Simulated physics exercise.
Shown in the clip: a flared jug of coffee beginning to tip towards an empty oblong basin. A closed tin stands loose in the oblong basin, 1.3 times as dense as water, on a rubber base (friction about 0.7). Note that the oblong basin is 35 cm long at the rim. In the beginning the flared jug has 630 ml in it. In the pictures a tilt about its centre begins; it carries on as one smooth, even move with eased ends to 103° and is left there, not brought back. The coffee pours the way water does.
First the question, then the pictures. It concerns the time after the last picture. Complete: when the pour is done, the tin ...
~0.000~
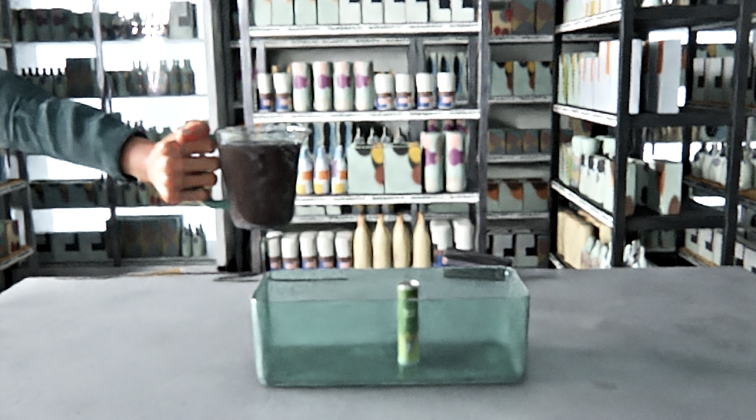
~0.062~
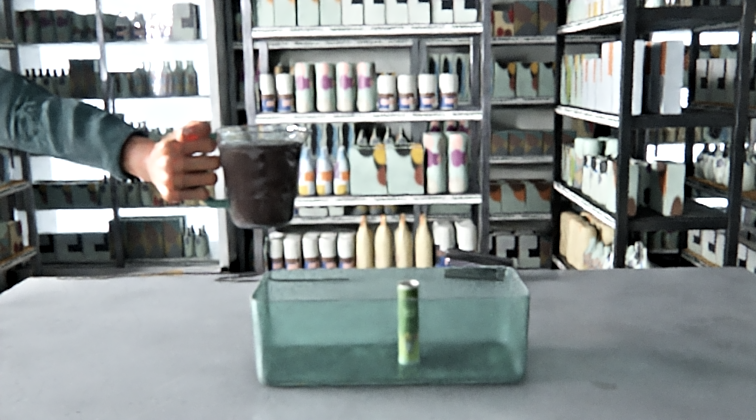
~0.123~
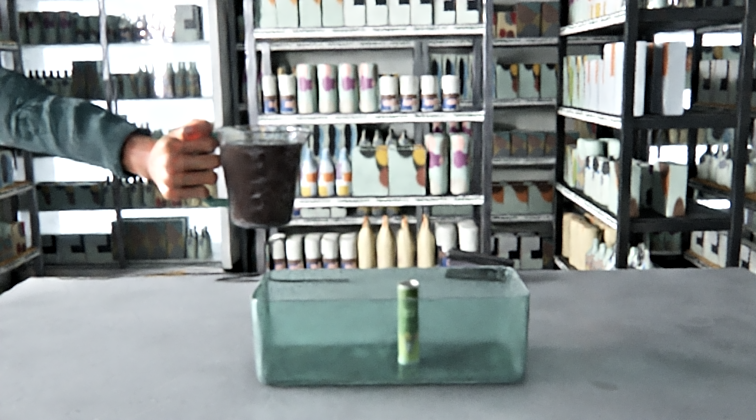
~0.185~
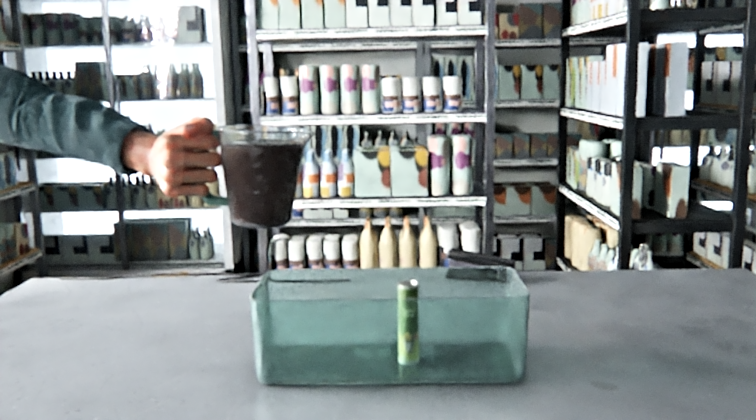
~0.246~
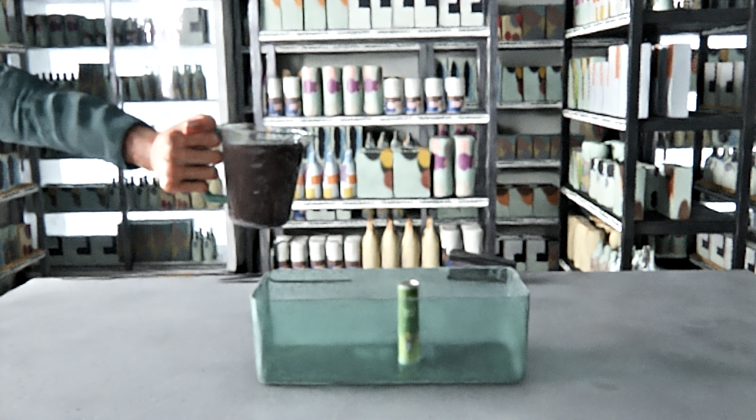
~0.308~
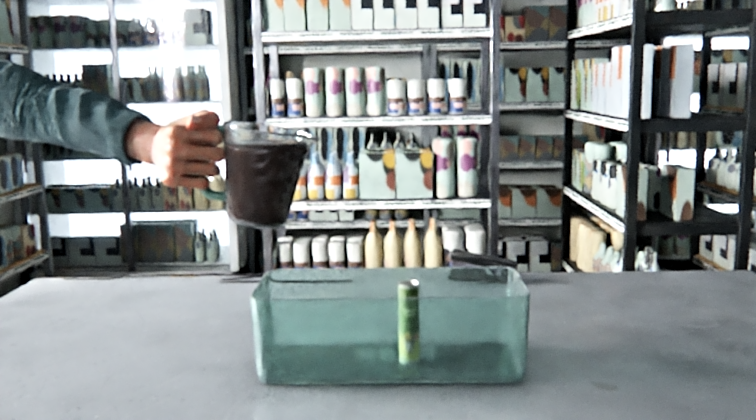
... remains on its base.
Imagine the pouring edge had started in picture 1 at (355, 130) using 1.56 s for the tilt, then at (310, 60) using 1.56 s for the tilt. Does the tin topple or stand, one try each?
The tin overturns the first time and overturns the second time.
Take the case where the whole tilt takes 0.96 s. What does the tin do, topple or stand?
The tin remains upright.
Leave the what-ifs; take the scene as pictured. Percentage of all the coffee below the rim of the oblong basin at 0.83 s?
Near 5 in a hundred.
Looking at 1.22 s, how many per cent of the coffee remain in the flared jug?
Roughly 26 per cent.
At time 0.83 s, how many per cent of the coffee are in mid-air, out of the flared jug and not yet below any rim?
I'd say close to 14 per cent.
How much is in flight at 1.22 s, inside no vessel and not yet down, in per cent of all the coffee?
About 18 per cent.
Then, 0.83 s in, the tilt is 57° and 80 per cent is still to pour; the tin stands where it began.
Then, 1.22 s in, the tilt is 91° and 27 per cent is still to pour; the tin stands where it began.
Then, 1.62 s in, the tilt is 103° and 1 per cent is still to pour; the tin stands where it began.
Then, 2.06 s in, the tilt is 103° and 0 per cent is still to pour; the tin stands where it began.
Finally, the tin stands where it began.
